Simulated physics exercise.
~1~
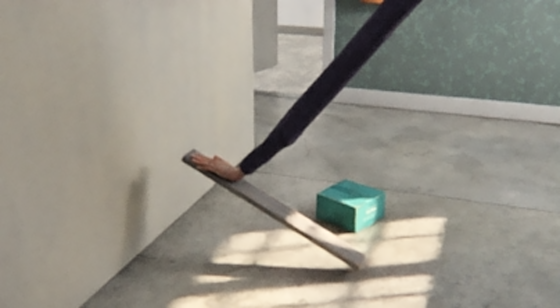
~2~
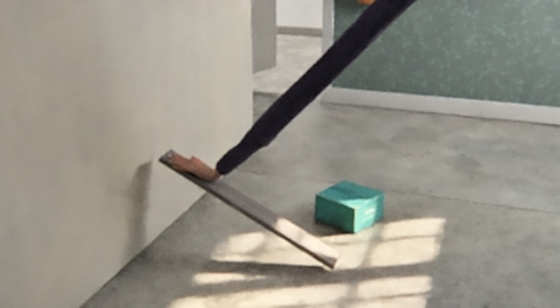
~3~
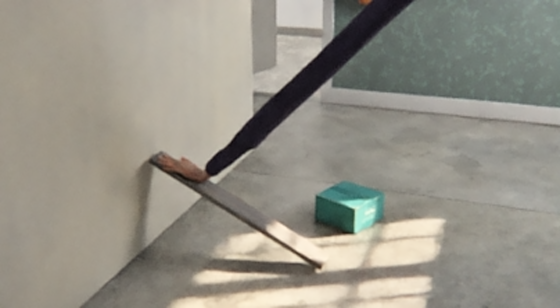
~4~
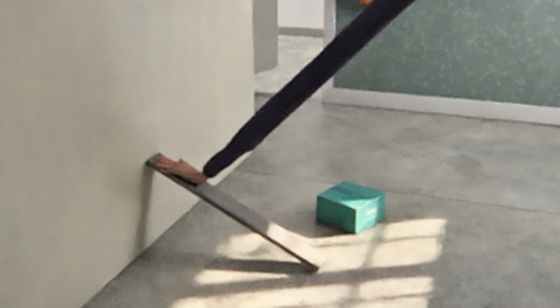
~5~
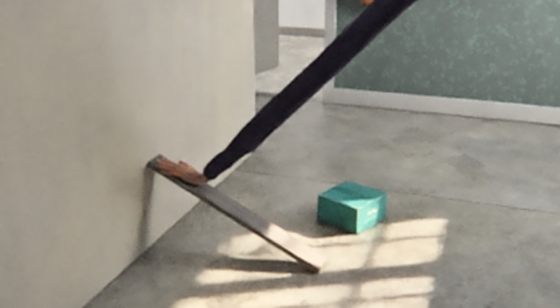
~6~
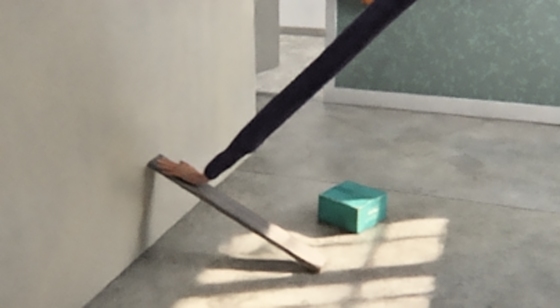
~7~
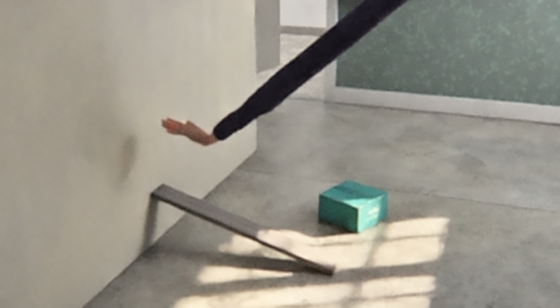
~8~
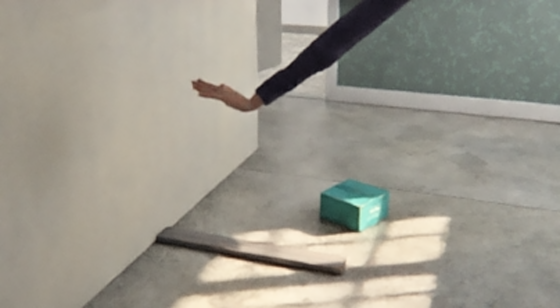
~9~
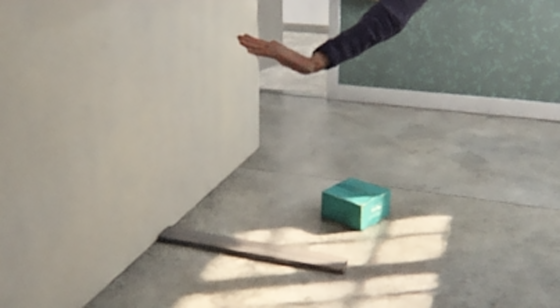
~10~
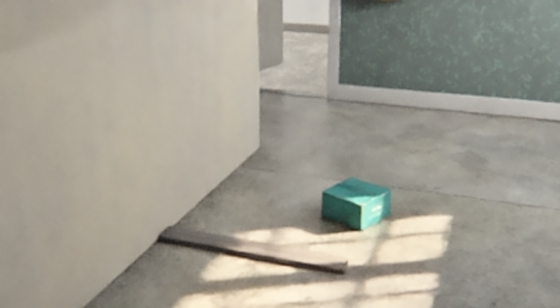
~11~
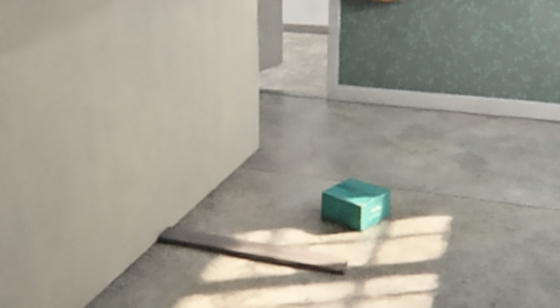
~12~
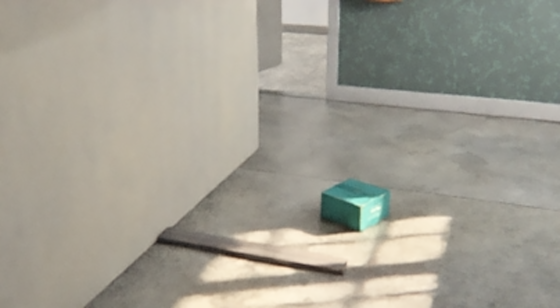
A grey plank, leaned on the wall by a hand, slides down flat once released.
